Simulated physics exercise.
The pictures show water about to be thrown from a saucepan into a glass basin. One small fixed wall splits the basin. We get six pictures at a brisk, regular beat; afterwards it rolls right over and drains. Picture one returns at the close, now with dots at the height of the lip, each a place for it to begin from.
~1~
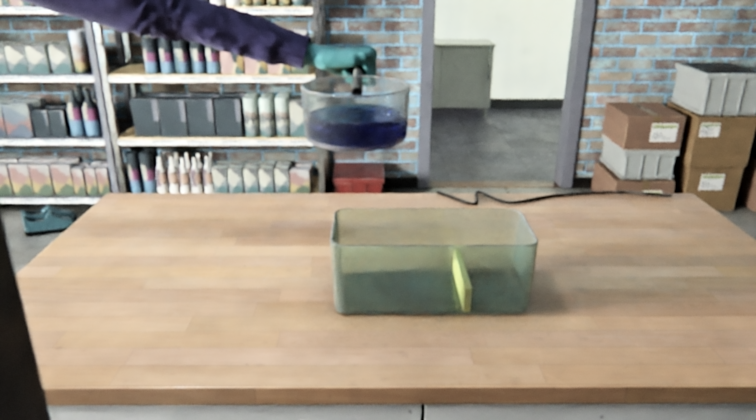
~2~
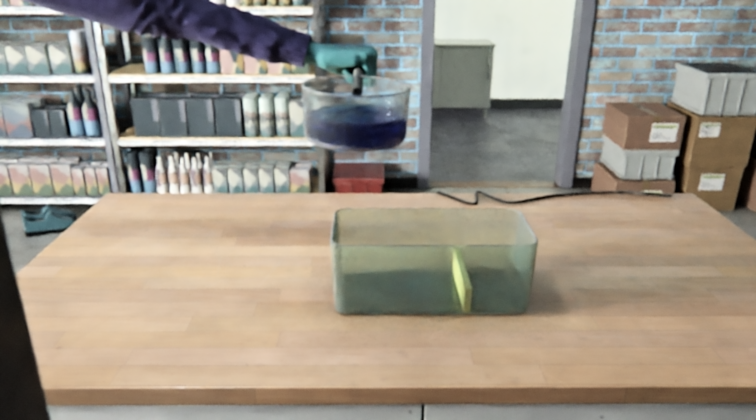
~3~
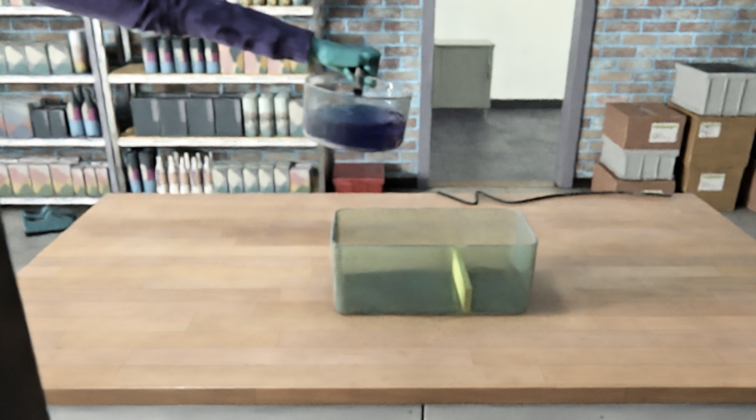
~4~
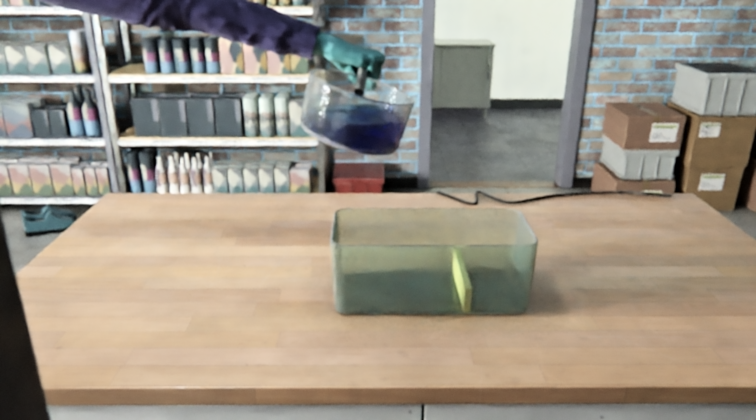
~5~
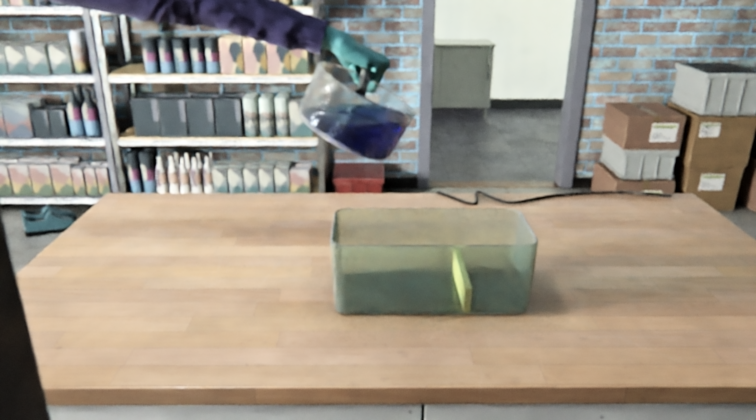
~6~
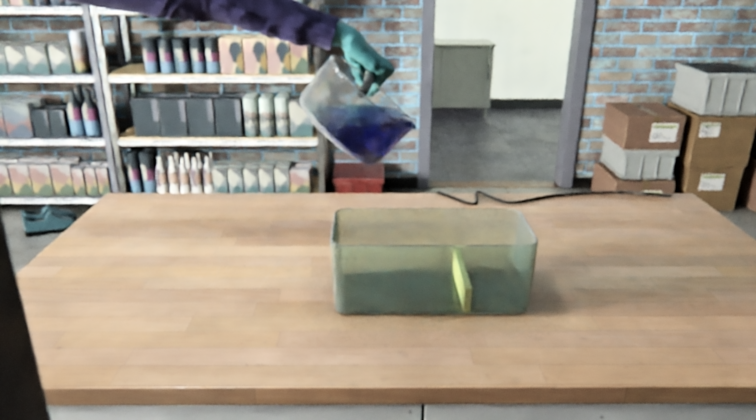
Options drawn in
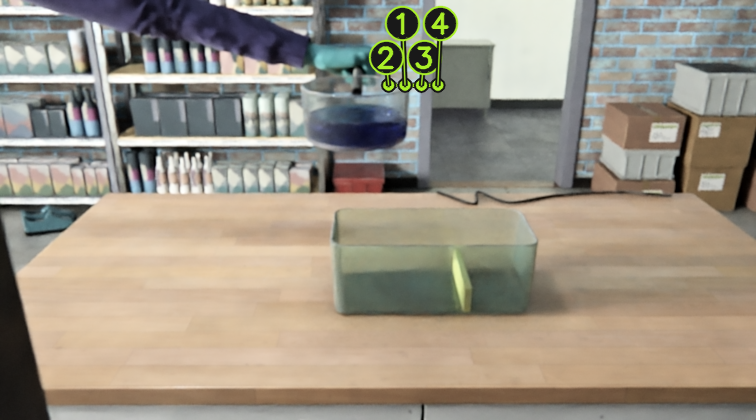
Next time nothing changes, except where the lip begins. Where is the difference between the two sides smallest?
The answer is dot 4.
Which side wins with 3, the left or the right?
The left side.
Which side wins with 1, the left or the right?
The left side.
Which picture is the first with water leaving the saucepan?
Picture 6.
In lime, 1 at (405, 85); 2 at (388, 85); 3 at (421, 85); 4 at (437, 85).
With 1, about 94 % ends left of the wall and 4 % right of it.
With 2, about 93 % ends left of the wall and 7 % right of it.
With 3, about 79 % ends left of the wall and 20 % right of it.
With 4, about 49 % ends left of the wall and 50 % right of it.
